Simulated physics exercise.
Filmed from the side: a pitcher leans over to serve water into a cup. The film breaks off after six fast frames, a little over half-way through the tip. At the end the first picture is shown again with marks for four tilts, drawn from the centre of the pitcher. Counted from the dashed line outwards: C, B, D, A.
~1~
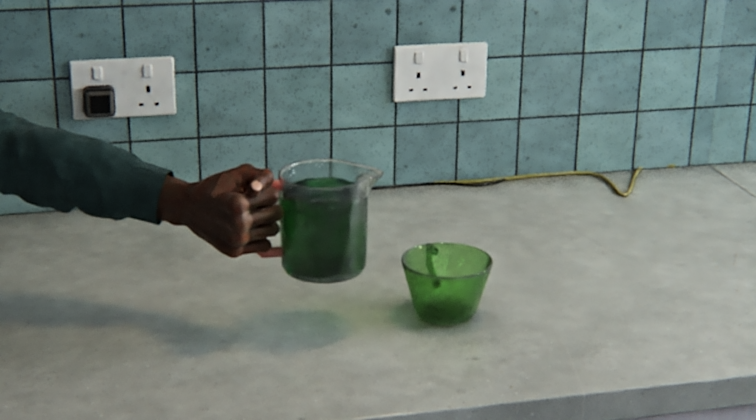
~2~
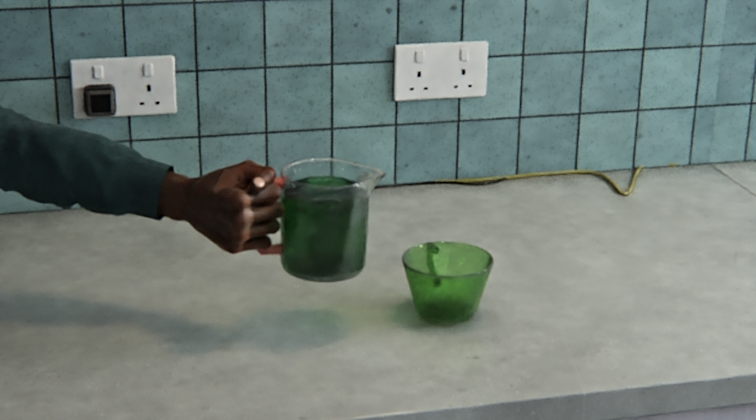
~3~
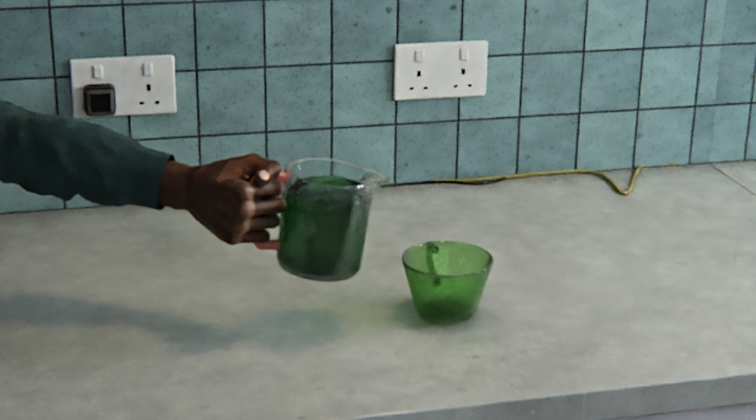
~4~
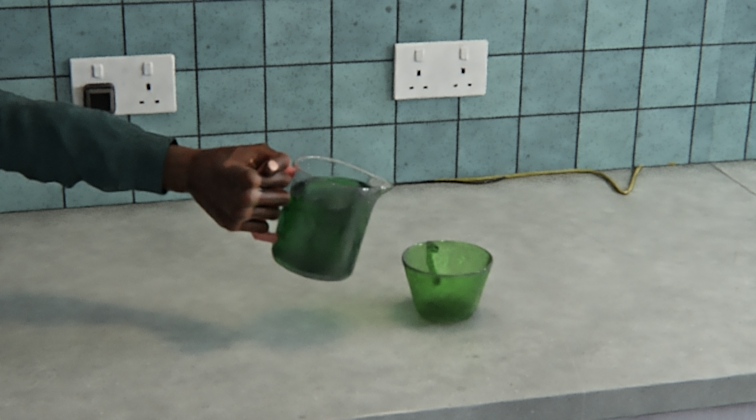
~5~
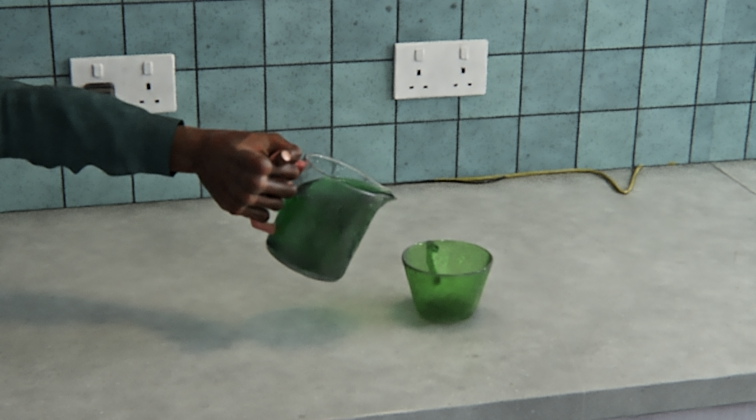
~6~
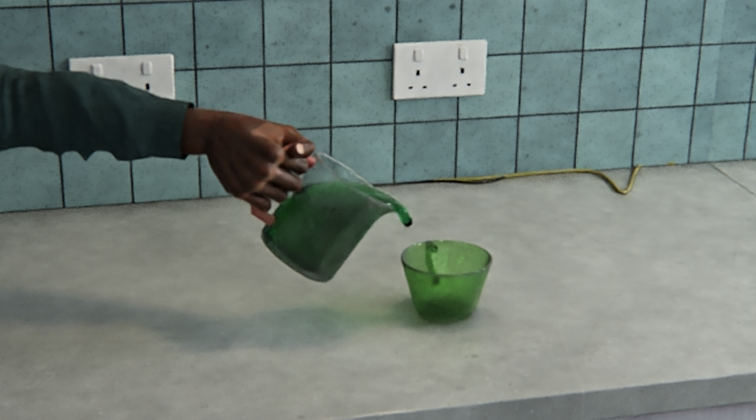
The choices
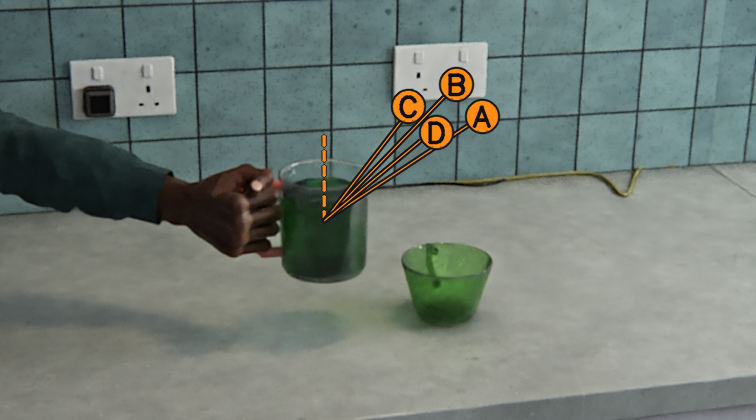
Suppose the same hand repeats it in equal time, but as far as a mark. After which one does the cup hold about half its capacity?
D beats the others.
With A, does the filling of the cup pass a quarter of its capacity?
Yes.
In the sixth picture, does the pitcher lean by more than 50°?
No.
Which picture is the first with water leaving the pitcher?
Picture 6.
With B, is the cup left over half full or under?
Under.
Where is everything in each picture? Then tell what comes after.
Upright, lip at (382, 172); rim of the cup round (447, 259); nothing has left yet.
Upright, lip at (384, 173); nothing has left yet.
Tipped about 7°, lip at (387, 178); nothing has left yet.
Tipped about 15°, lip at (392, 186); nothing has left yet.
Tipped about 26°, lip at (395, 197); nothing has left yet.
Tipped about 36°, lip at (396, 210); water is over the lip, down to (405, 222).
On the marked copy, A at (467, 125); B at (444, 96); C at (400, 122); D at (420, 140).
With A, the cup ends with about 68 % of what it can hold.
With B, the cup ends with about 36 % of what it can hold.
With C, the cup ends with about 23 % of what it can hold.
With D, the cup ends with about 50 % of what it can hold.
